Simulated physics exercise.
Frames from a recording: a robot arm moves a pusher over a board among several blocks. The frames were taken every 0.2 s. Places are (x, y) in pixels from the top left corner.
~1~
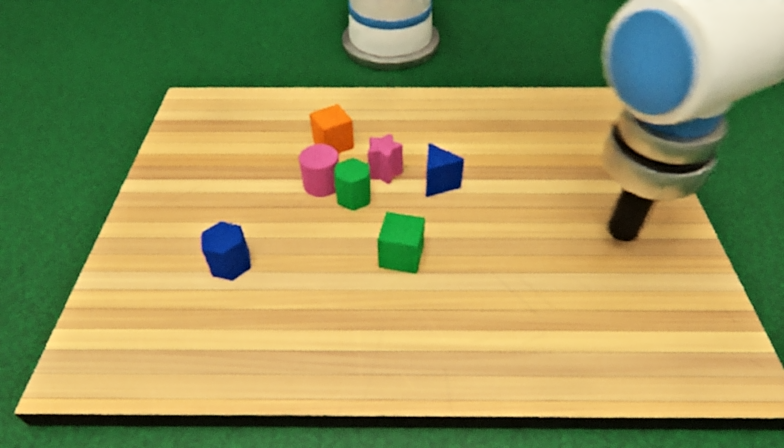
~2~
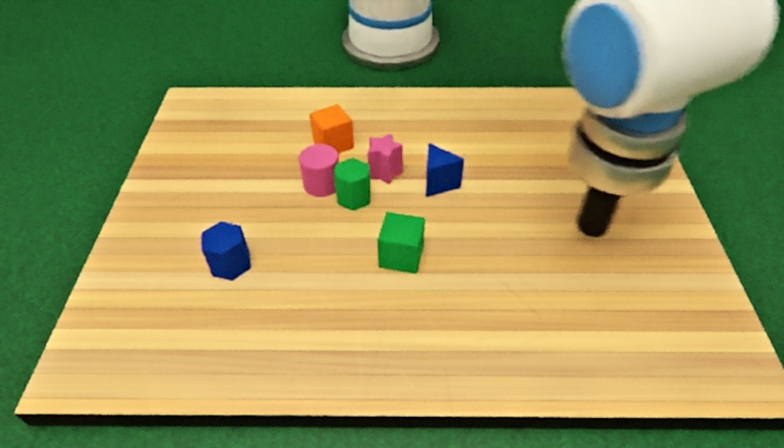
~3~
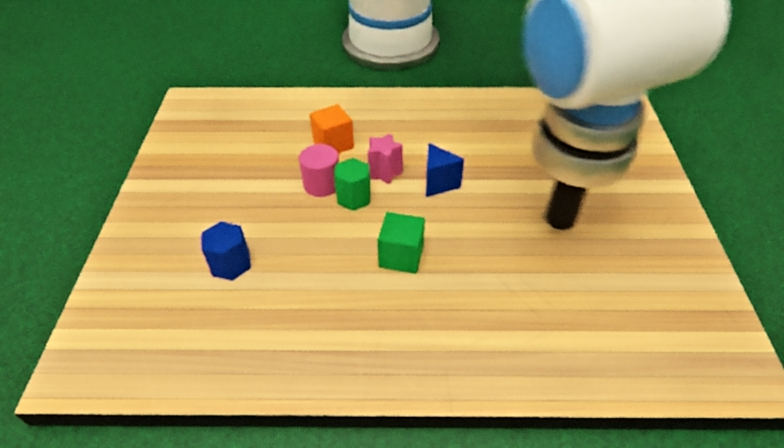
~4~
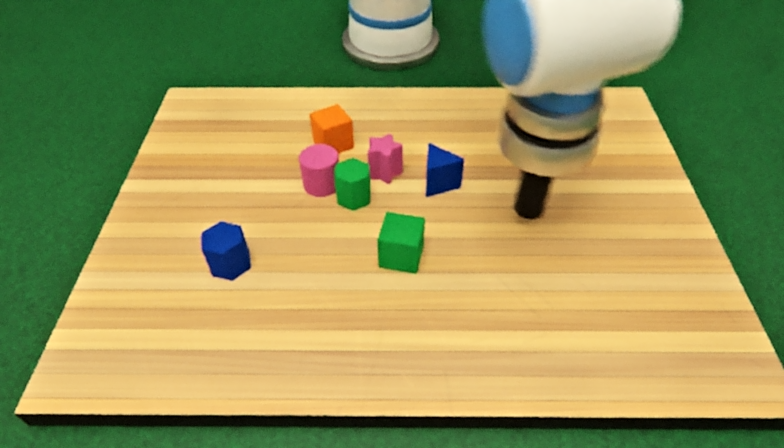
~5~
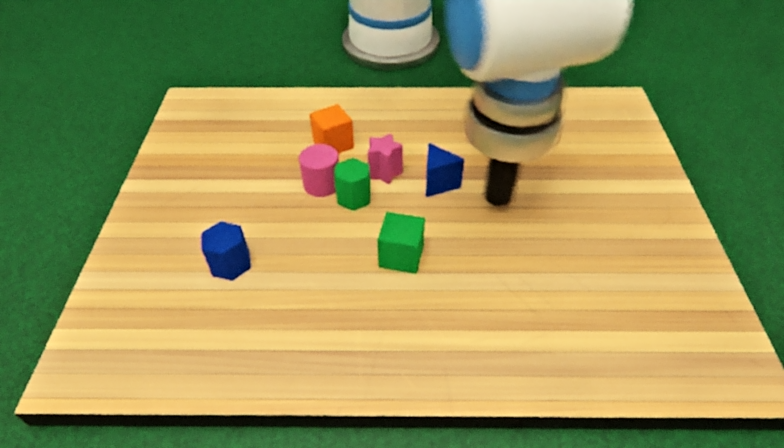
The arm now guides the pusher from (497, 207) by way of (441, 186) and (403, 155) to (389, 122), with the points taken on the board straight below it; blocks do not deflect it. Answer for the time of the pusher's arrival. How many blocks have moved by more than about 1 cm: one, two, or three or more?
Once the path ends, two blocks will have shifted.
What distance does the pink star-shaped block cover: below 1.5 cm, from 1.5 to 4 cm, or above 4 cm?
It is going to finish 1.5 to 4 cm from where it is now.
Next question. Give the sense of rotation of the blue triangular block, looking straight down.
It goes anticlockwise.
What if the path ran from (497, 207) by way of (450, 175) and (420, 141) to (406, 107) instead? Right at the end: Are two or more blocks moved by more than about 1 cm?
I'd say no.
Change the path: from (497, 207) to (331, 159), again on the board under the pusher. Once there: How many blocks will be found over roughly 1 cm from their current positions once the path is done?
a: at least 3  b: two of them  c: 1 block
a (at least 3)
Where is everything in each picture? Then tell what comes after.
The first picture shows lower end of the pusher (623, 231), tops of blocks, orange square piece (331, 116), green six-sided block (352, 169), pink star-shaped block (384, 144), blue triangular block (441, 156).
The second picture shows pusher (592, 226), blocks as before.
The third picture shows pusher (560, 219), blocks as before.
The fourth picture shows pusher (529, 209), blocks as before.
The fifth picture shows pusher (499, 196), orange square piece (331, 116), green six-sided block (352, 169), pink star-shaped block (384, 144), blue triangular block (441, 156).
On the path given first. One third of the way, pusher (441, 175); blue triangular block (420, 146), turned 25° anticlockwise.
Two thirds of the way, pusher (403, 144); pink star-shaped block (367, 141), turned 60° anticlockwise; blue triangular block (379, 120), turned 55° anticlockwise.
At the end, pusher (389, 111); orange square piece (327, 116); green six-sided block not moved; pink star-shaped block (367, 141), turned 60° anticlockwise; blue triangular block (365, 108), turned 95° anticlockwise.
